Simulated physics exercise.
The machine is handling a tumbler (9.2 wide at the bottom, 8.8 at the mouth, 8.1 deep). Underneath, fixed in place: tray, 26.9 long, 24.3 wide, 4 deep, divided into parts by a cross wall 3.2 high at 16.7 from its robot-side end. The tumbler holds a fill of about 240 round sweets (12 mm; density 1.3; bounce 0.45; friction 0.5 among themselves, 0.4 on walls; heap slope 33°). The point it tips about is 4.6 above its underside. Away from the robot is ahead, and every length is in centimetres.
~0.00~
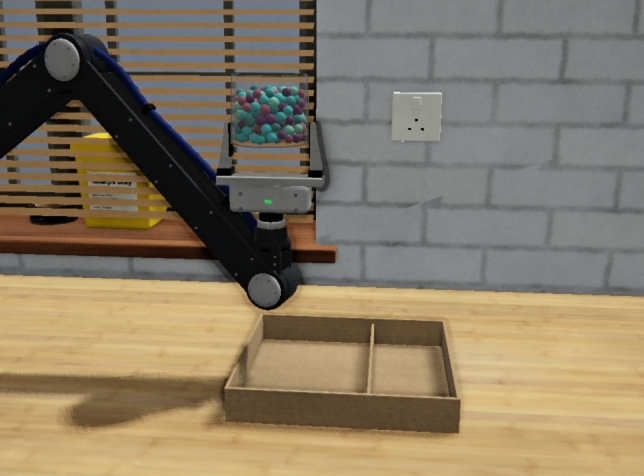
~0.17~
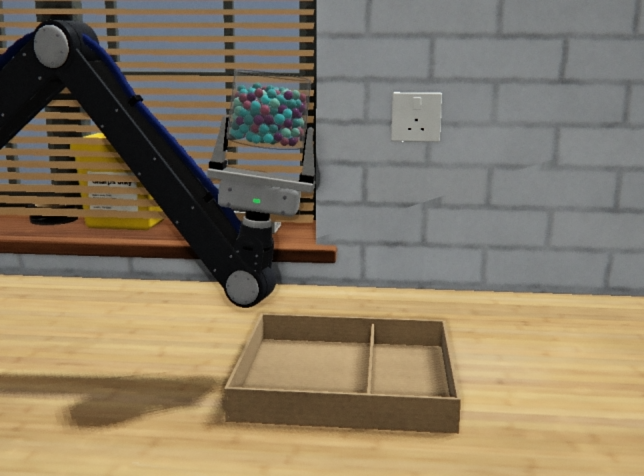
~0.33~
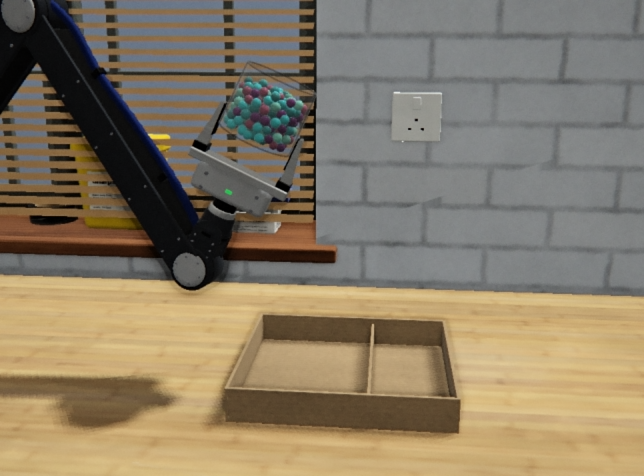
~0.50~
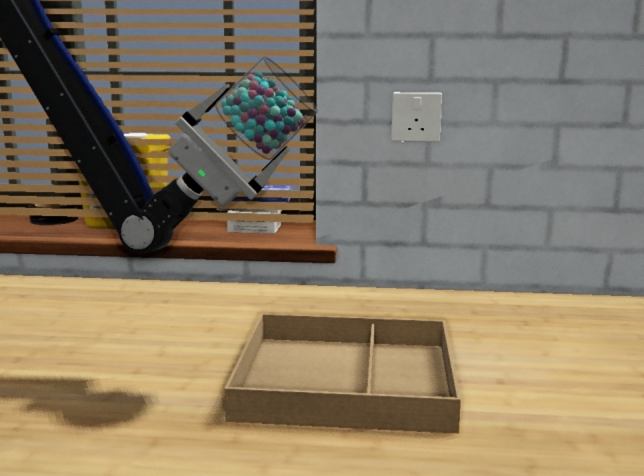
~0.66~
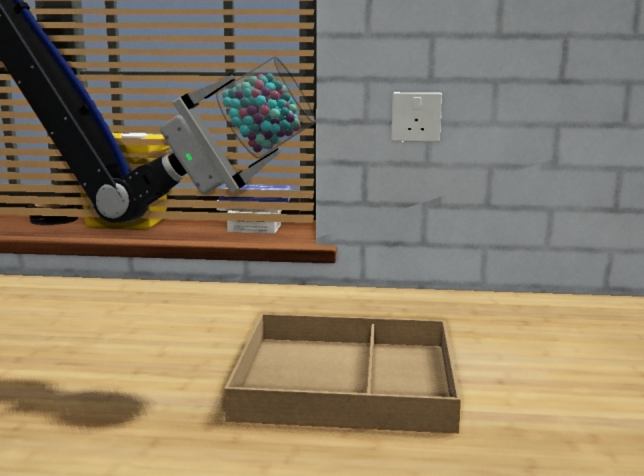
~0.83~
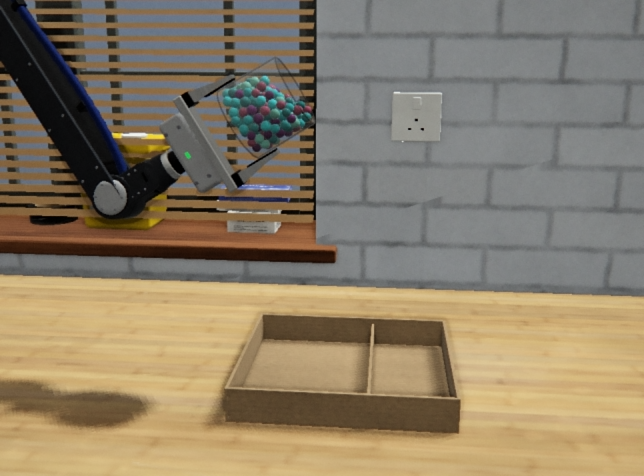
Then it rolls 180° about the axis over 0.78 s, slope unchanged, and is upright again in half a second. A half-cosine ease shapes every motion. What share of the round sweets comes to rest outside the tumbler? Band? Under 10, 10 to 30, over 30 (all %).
Band: Under 10 %.
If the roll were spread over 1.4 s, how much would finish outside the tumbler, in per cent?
It would come to around 0 percent.
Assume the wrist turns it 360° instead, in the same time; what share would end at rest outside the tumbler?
I'd put it at about 0 %.
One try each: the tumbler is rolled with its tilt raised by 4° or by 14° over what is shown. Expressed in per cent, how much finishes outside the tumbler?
You'd get close to 5 per cent, then close to 15 per cent.
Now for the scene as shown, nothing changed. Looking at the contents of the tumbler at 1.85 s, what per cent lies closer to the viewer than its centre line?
Reading: Roughly 45 percent.
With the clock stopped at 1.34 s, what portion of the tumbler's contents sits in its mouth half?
About 40 %.
By 1.34 s, tipped 59°, highest piece 40 above the table; 236 in the tumbler, 1 in the robot-side part.
By 1.85 s, tipped 31°, highest piece 39 above the table; 232 in the tumbler, 2 in the far-side part, 1 in the robot-side part, 2 in flight or on a rim.
By 2.31 s, upright, highest piece 40 above the table; 232 in the tumbler, 3 in the robot-side part, 2 in the far-side part.
By 3.01 s, upright, highest piece 40 above the table; 232 in the tumbler, 3 in the robot-side part, 2 in the far-side part.
Final count, 232 in the tumbler, 3 in the robot-side part, 2 in the far-side part. That is 2 % outside the tumbler.
